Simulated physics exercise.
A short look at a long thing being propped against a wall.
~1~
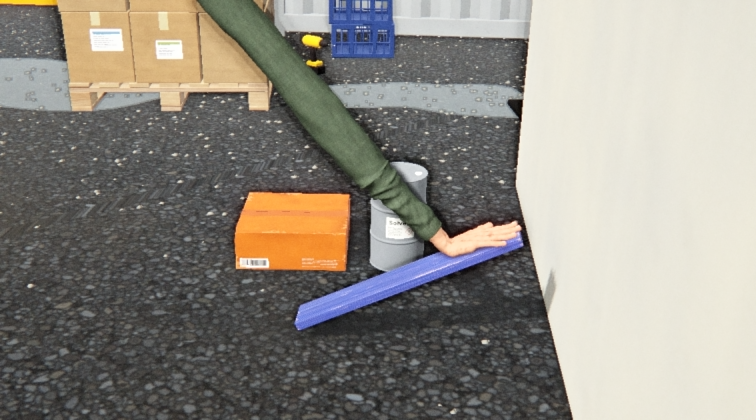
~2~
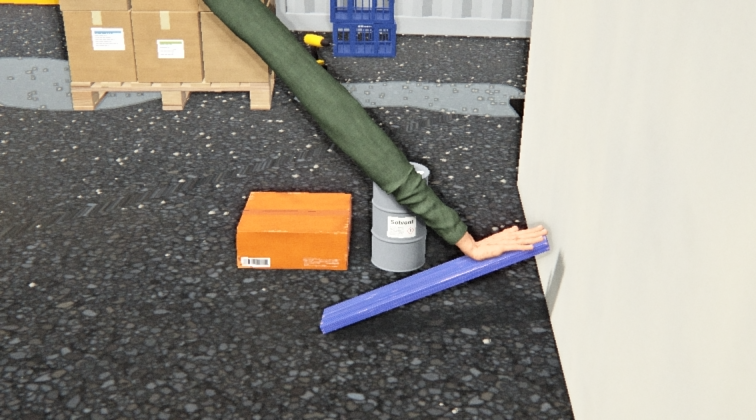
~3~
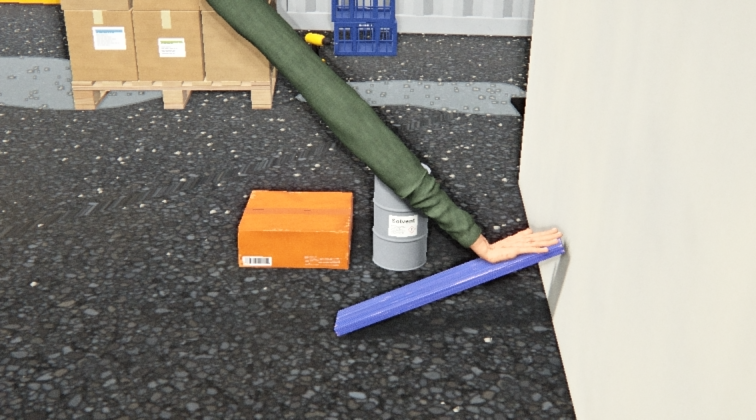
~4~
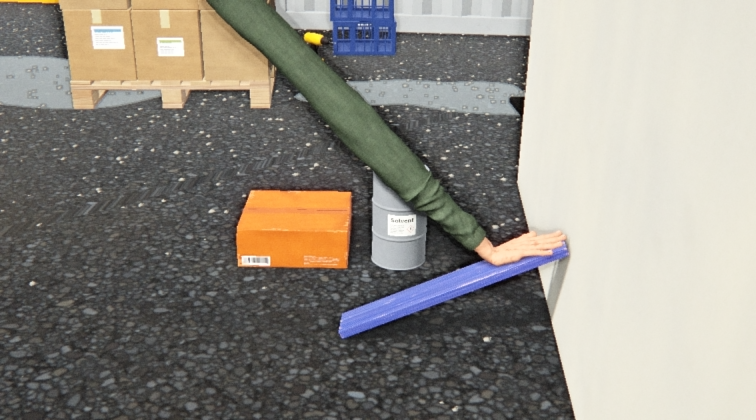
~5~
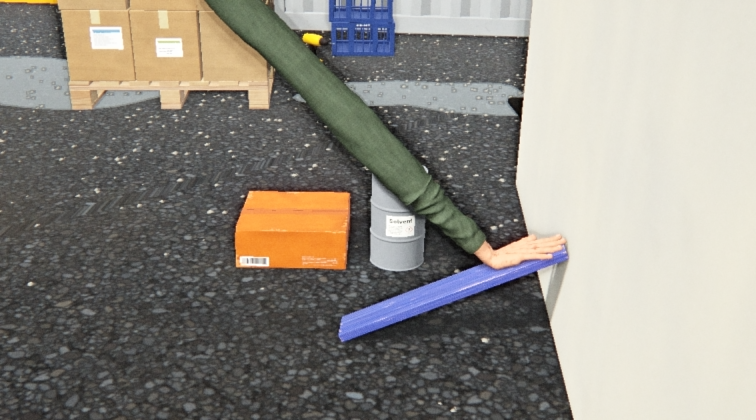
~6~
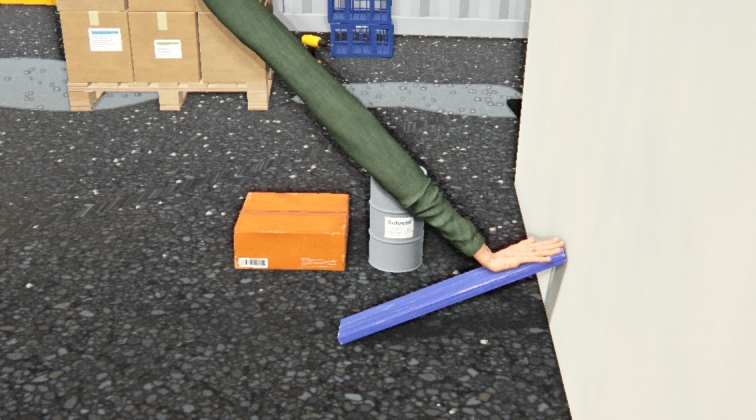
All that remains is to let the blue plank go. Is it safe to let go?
Outcome: The plank slips out.
Then, 0.40 s past the last view, blue plank sunk by 26° near (434, 335).
Then, 1.20 s past the last view, as before.
Finally, moved from the start, blue plank; the other 2 still in place. Final places as the last picture's camera would see them, blue plank near (433, 336). The plank gives way.
